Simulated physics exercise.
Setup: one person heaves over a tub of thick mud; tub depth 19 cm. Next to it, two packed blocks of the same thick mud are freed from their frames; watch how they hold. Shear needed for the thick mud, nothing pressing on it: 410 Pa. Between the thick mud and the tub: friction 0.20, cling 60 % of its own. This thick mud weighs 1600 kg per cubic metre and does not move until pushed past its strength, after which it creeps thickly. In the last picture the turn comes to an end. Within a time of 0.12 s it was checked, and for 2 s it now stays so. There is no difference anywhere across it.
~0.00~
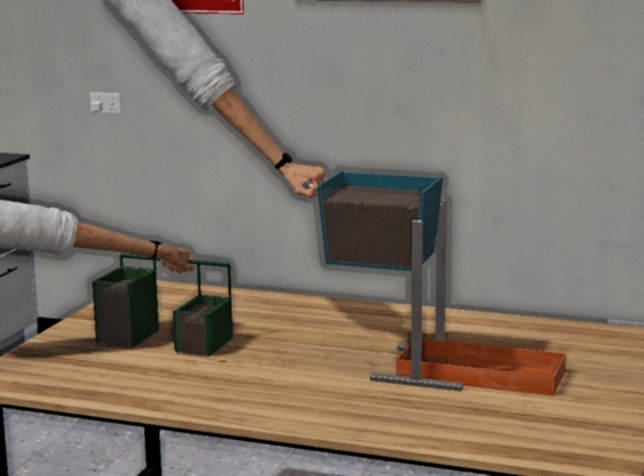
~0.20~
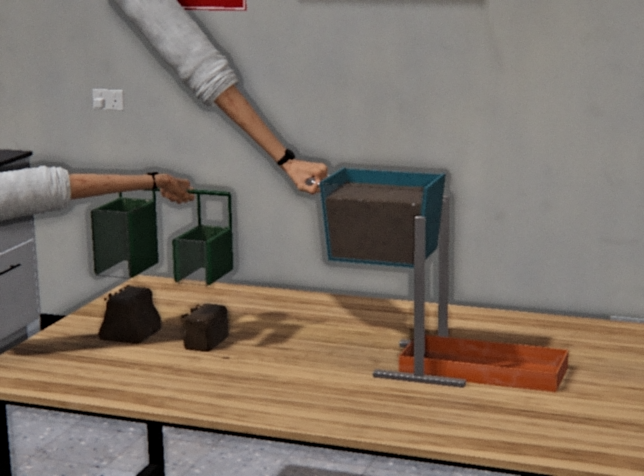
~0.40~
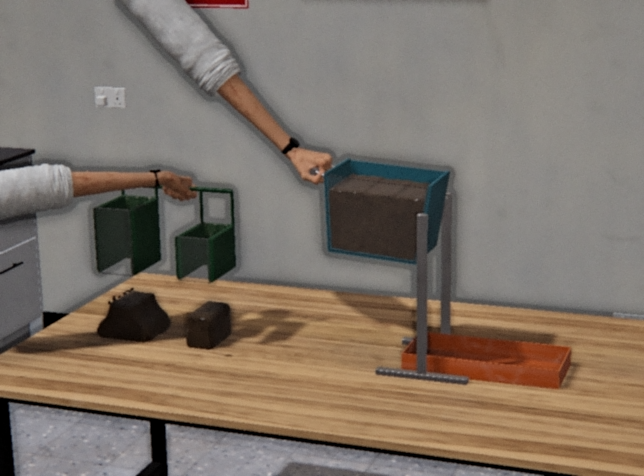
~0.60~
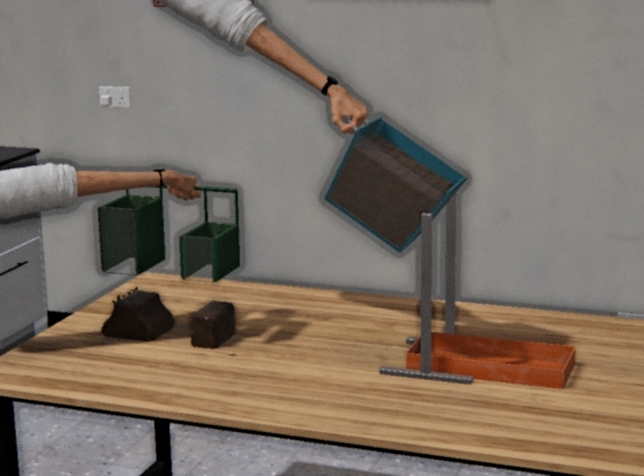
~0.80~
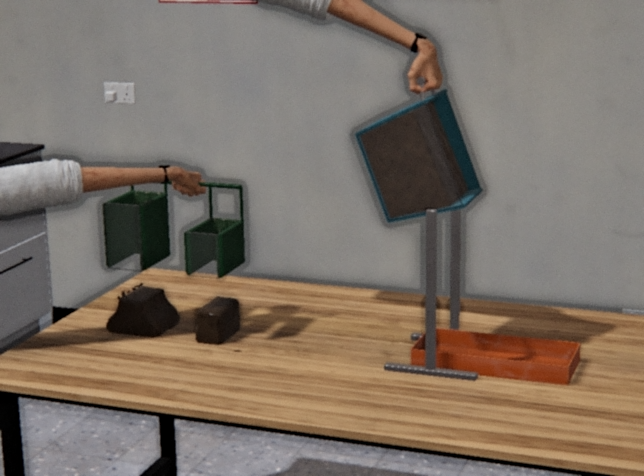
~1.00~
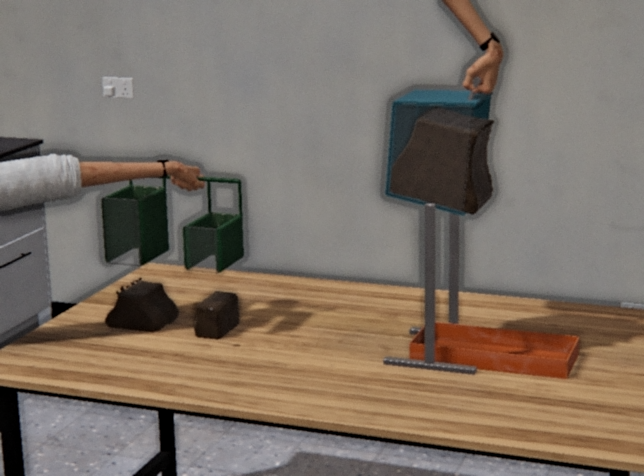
Wooden tabletop, a hand lifting green moulds off two slightly sagging mud blocks, then another tilting a blue tub, its mud bulging.
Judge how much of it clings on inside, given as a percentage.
Something like 23 % clings on inside.
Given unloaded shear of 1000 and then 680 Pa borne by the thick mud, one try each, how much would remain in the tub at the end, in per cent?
40 in a hundred, followed by 30 in a hundred.
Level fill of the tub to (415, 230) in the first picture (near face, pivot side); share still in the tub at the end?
In that case, around 40 percent.
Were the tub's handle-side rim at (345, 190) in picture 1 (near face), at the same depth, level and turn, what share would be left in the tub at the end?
The tub would end up holding some 35 % of it.
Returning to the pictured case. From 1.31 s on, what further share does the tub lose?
5 %.
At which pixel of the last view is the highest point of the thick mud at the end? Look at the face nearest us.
Around (434, 180).
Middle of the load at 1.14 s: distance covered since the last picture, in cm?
The distance comes to some 11 cm.
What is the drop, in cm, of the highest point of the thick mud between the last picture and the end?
Roughly 15 cm.
After 1.14 s, the tub is at 95 degrees and holds 50 %.
After 1.31 s, the tub is at 95 degrees and holds 28 %.
After 1.48 s, the tub is at 95 degrees and holds 23 %.
After 1.65 s, the tub is at 95 degrees and holds 23 %.
After 3.00 s, the tub is at 95 degrees and holds 23 %.
